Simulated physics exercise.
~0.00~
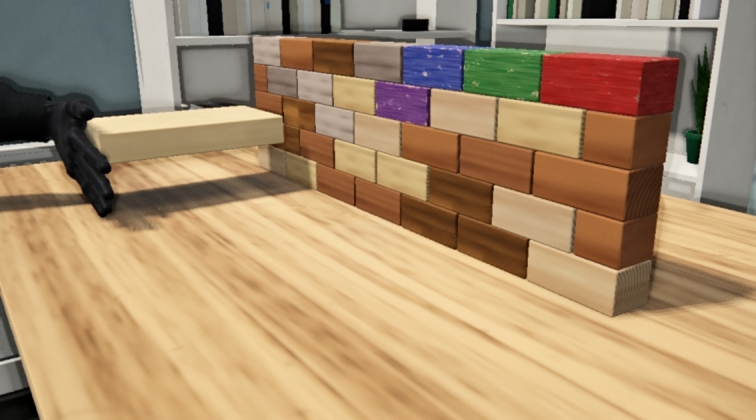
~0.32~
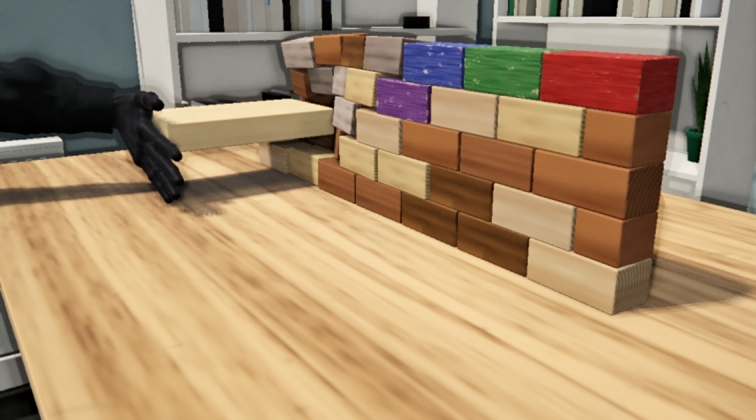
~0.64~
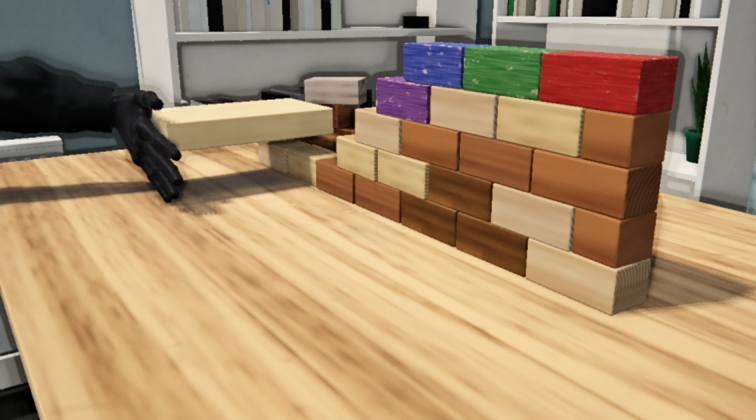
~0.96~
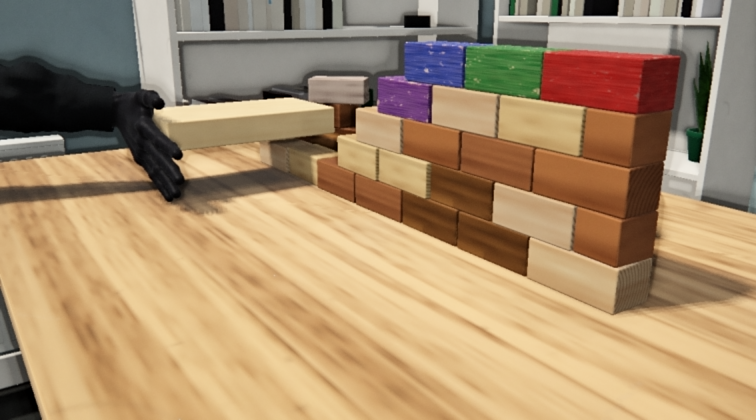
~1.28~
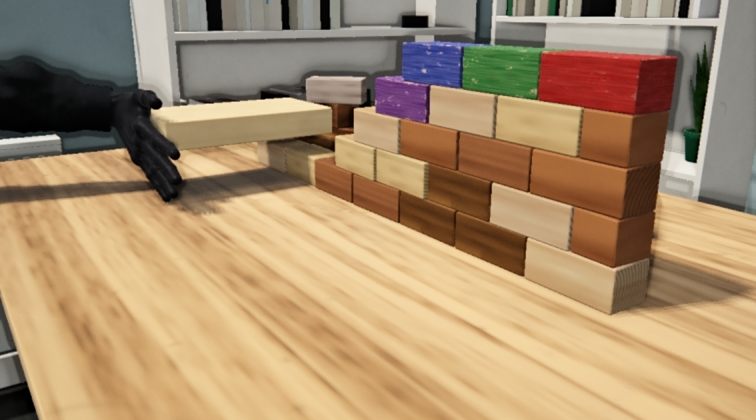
Black hand pushing a long pale block into a toy brick wall, toppling its left end while the coloured blocks stay standing.
